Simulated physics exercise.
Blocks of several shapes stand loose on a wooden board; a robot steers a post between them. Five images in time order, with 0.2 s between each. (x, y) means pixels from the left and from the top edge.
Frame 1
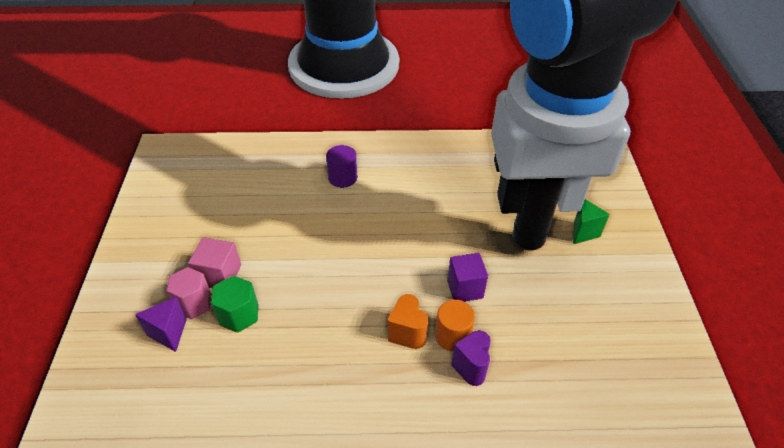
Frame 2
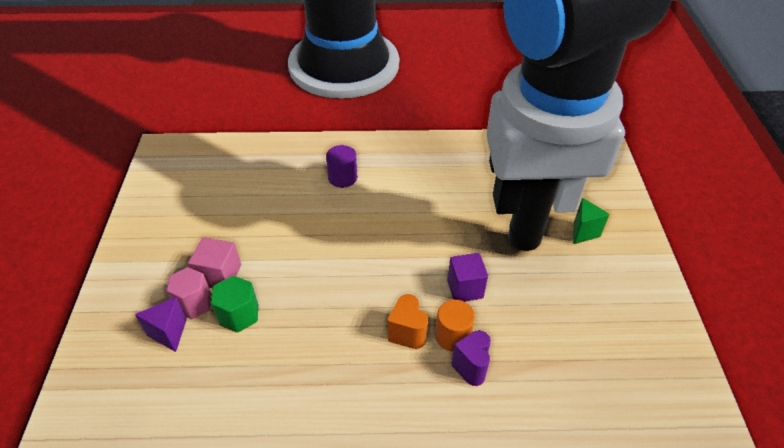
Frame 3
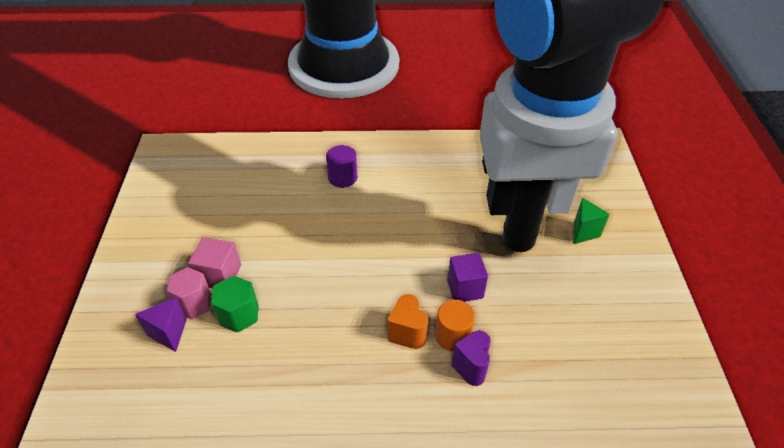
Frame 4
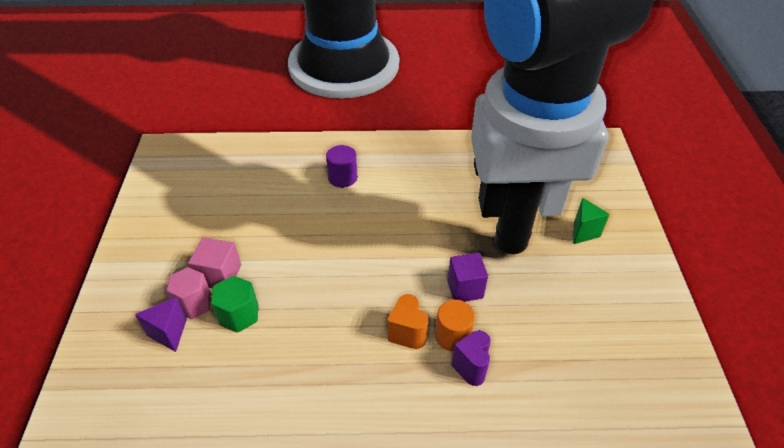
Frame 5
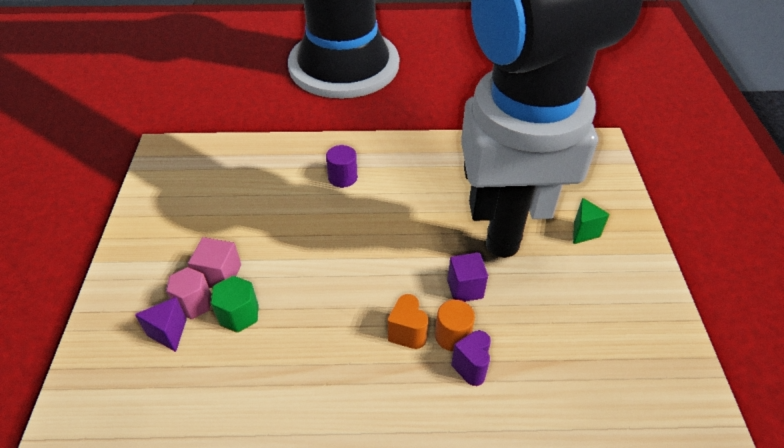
A robot arm slid its black post slowly to the left across a wooden board, moving away from a green block and closer to a purple cube, while all the colourful blocks stayed still.
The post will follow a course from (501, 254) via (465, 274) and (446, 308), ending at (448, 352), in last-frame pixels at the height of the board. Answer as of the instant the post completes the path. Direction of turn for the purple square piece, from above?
It spins clockwise.
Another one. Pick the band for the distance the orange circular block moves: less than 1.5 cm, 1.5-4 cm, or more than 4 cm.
Over 4 cm.
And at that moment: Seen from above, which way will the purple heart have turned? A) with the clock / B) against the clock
B - against the clock.
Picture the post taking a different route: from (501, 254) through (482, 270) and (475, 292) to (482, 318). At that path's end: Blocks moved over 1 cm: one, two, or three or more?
Blocks moved: Two.
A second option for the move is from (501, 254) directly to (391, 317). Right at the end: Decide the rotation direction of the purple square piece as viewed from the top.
Counter-clockwise, from overhead.
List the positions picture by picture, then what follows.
The first frame shows tip of the post at (529, 239), middles of tops, orange heart at (408, 312), orange circular block at (456, 314), purple square piece at (469, 266), purple heart at (476, 347).
The second frame shows post at (524, 239), nothing pushed.
The third frame shows post at (518, 241), nothing pushed.
The fourth frame shows post at (511, 243), nothing pushed.
The fifth frame shows post at (502, 246), orange heart at (408, 312), orange circular block at (456, 314), purple square piece at (469, 266), purple heart at (476, 347).
What follows on the original path. One third of the way, post at (466, 267); purple square piece at (456, 282), turned 20° anticlockwise.
Two thirds of the way, post at (447, 301); orange heart at (394, 320), turned 15° clockwise; orange circular block at (447, 346); purple square piece at (426, 316); purple heart at (484, 356), turned 20° anticlockwise.
At the end, post at (449, 344); orange heart at (384, 324), turned 45° clockwise; orange circular block at (446, 367); purple square piece at (415, 345), turned 60° clockwise; purple heart at (485, 357), turned 30° anticlockwise.
